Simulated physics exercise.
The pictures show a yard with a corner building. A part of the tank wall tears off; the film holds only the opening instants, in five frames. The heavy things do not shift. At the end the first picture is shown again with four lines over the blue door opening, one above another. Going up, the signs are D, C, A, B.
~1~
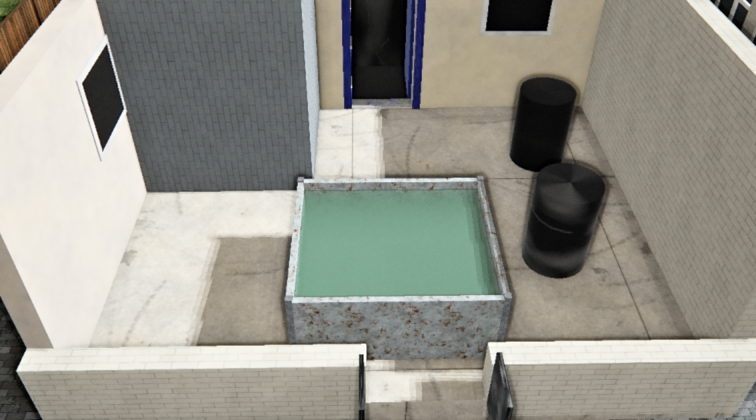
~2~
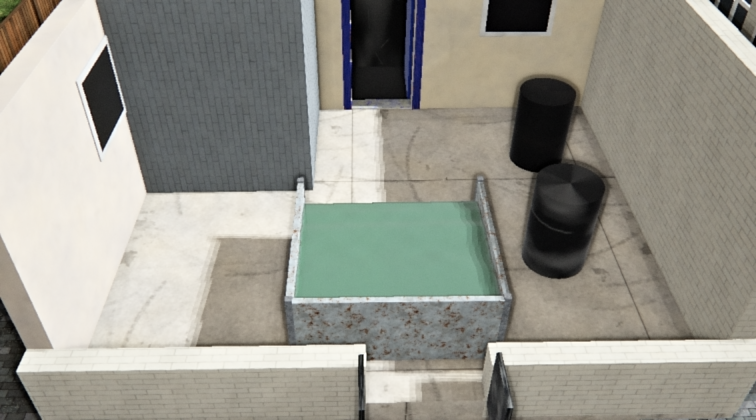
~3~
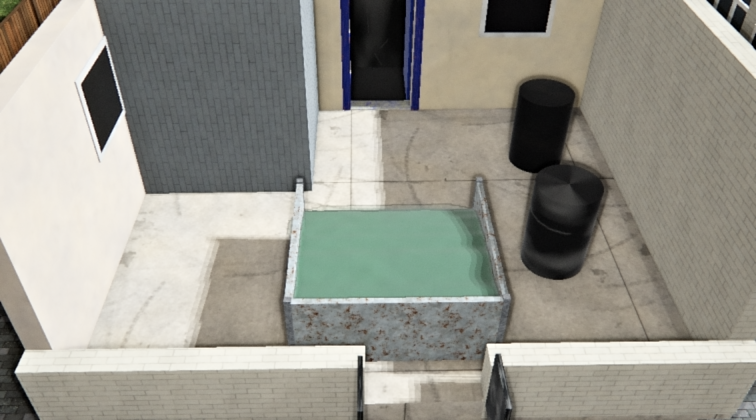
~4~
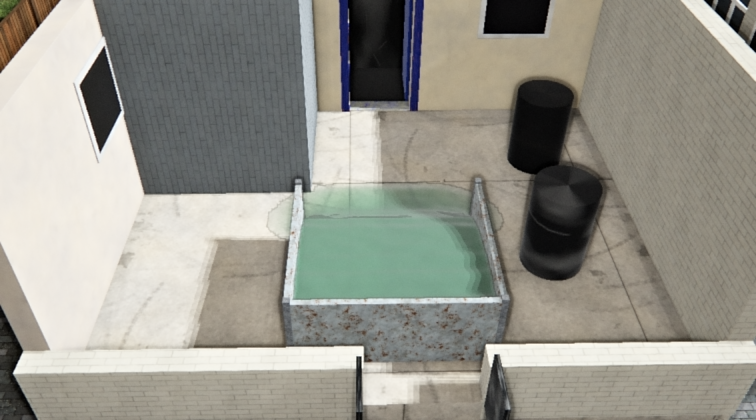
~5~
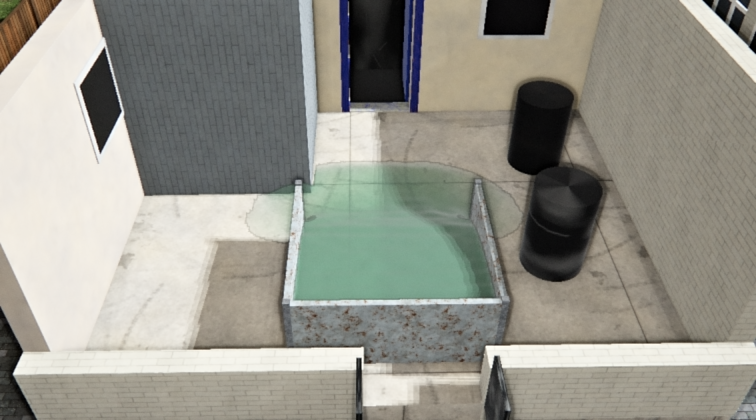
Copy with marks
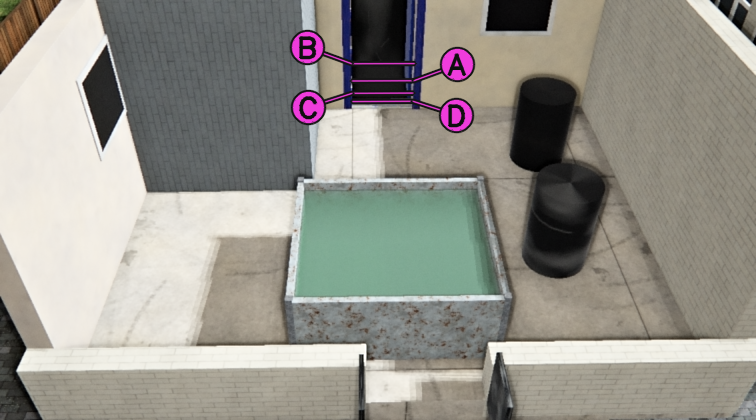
Green water pouring from a stone tank as its back wall vanishes, spreading across the walled yard toward the blue doorway.
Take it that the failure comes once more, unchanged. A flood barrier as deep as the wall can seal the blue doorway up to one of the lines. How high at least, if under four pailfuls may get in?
It is A.
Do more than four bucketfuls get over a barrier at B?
No, not at all.
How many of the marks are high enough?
Two.
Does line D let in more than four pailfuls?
Yes, it does.
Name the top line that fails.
The answer is C.
On the marked copy, A at (382, 80); B at (383, 63); C at (382, 93); D at (382, 101); from the bottom up D, C, A, B.
With A, a splash gets over, under a bucket.
With B, nothing gets over.
With C, some 15 bucketfuls get in.
With D, dozens of bucketfuls pour in.
